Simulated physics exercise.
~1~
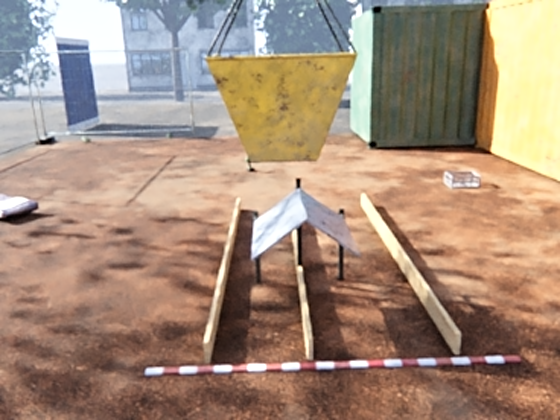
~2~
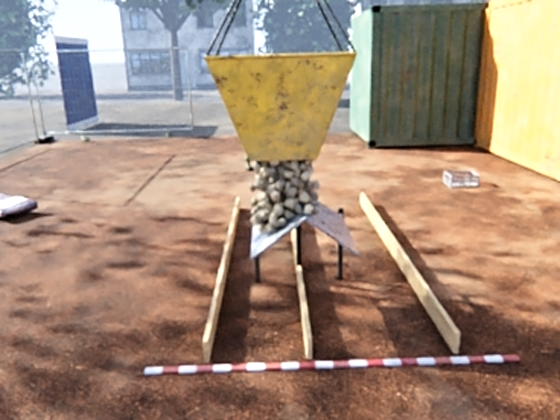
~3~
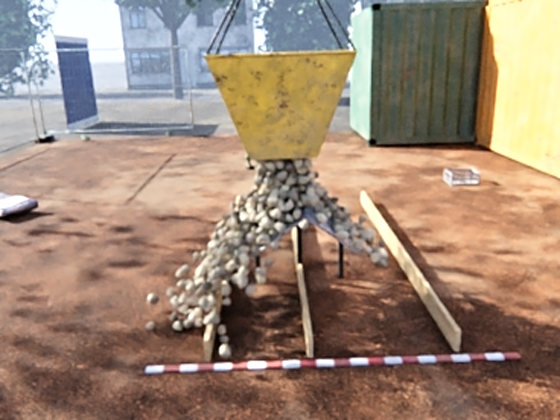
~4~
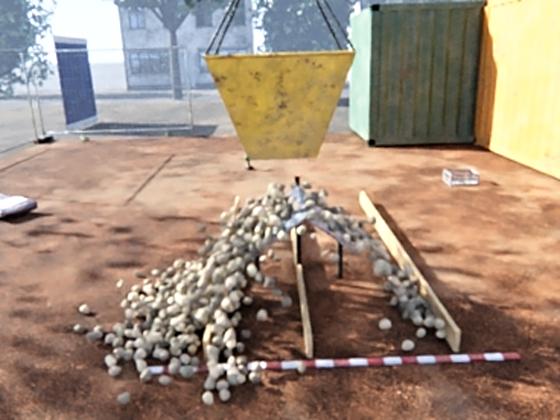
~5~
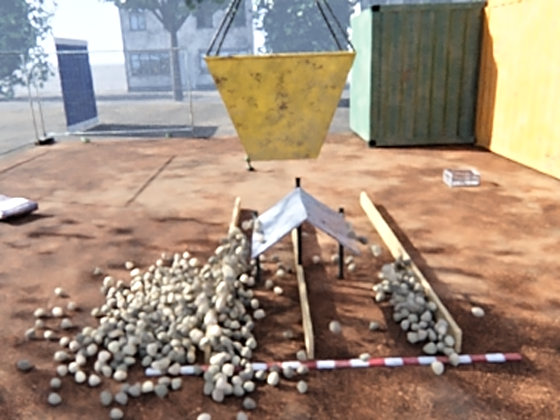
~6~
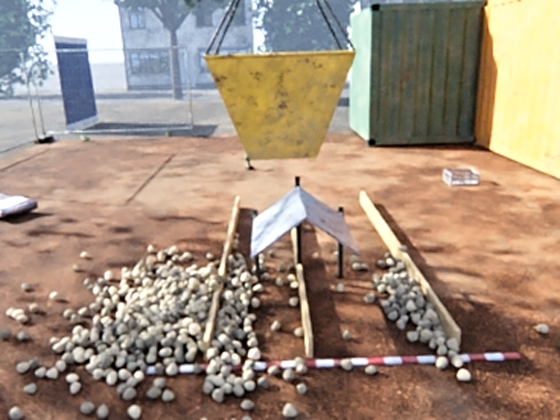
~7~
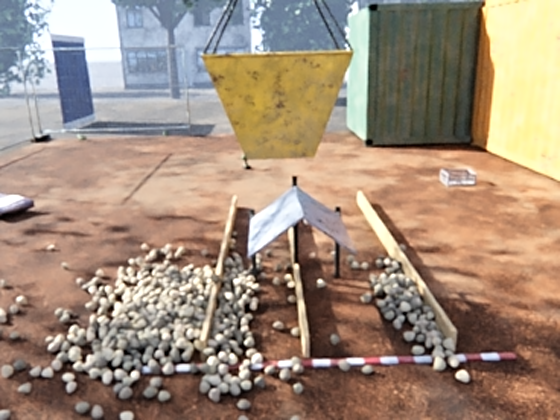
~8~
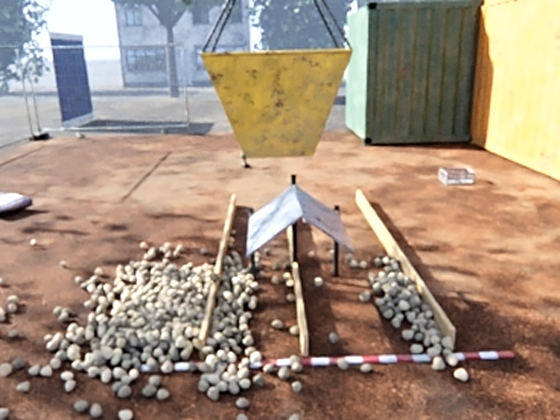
Smooth pale stones poured from a hanging yellow hopper onto a small peaked metal roof, tumbled down both slopes and rolled over the ground, ending mostly in a wide heap around and beyond the left board, with a smaller pile against the right board.
